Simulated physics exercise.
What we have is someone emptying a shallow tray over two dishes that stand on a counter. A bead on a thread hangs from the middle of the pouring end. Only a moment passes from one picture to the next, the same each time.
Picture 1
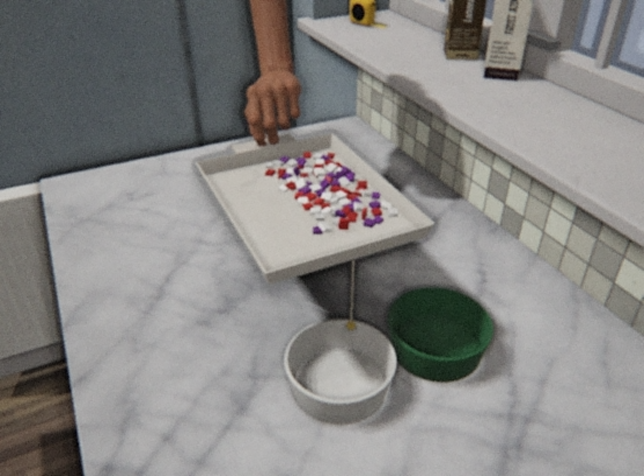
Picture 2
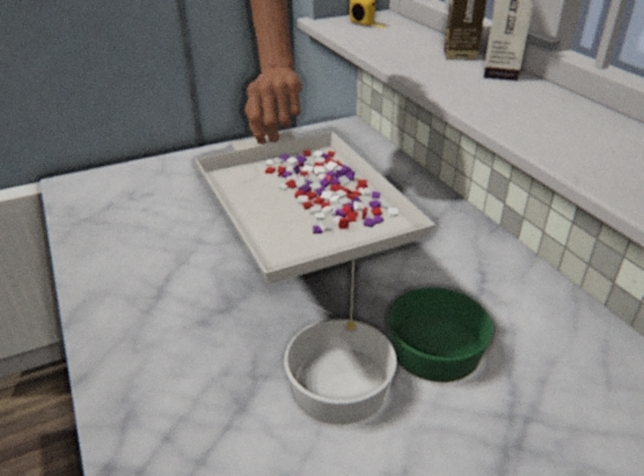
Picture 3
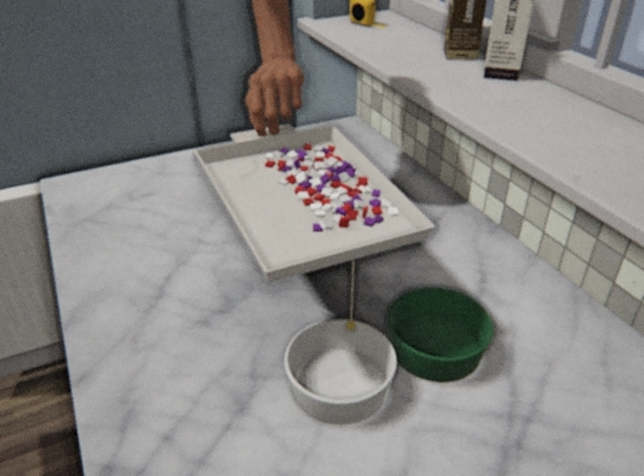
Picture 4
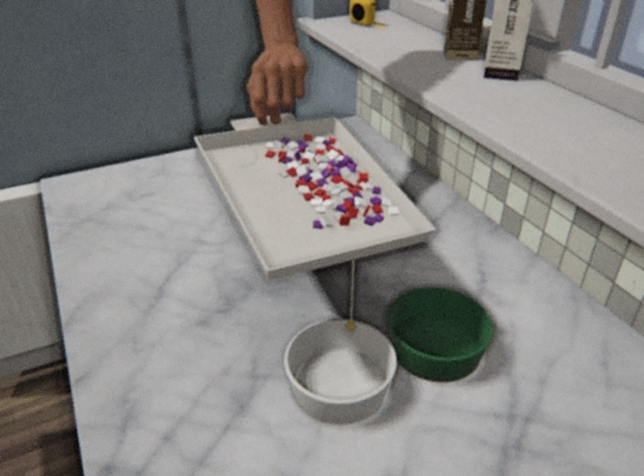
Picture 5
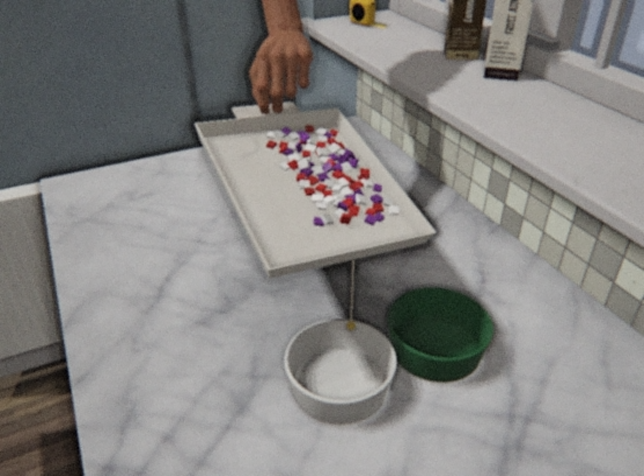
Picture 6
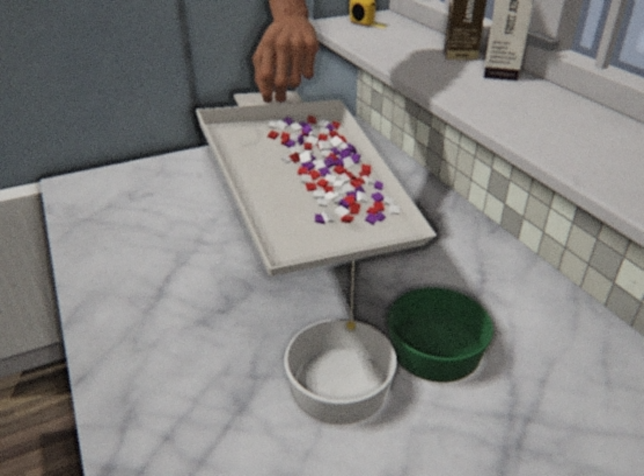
On a marble counter, a hand held a shallow tray of red, white and purple pieces above a white dish and a green one, slowly raising the back end and tilting it slightly rightward.
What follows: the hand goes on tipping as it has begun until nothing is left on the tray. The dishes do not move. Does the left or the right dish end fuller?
It favours the right dish.
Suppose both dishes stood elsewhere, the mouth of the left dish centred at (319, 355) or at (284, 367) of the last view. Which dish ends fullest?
First the right dish, then the right one.
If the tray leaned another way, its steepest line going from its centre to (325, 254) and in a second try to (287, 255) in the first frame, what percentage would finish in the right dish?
Roughly 0 per cent, and 0 per cent.
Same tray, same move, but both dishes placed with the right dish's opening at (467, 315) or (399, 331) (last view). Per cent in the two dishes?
In turn 60 and 90 in a hundred.
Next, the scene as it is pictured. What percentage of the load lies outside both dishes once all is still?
Near 10 %.
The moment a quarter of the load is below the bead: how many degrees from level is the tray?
Roughly 105°.
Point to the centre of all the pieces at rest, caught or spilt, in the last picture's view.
Near (425, 342).
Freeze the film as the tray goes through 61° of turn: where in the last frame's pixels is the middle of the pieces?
Close to (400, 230).
Soon after the last picture, tray tipped steeply; nearly all on the tray; a stray few in the right dish; a stray few in the air.
A little later, tray tipped right over; about half on the tray; about a third in the right dish; a stray few outside both; about a quarter in the air.
Later still, tray tipped past a quarter turn; a stray few in the left dish; nearly all in the right dish; a small part outside both.
At rest, tray tipped past a quarter turn; a stray few in the left dish; nearly all in the right dish; a small part outside both.
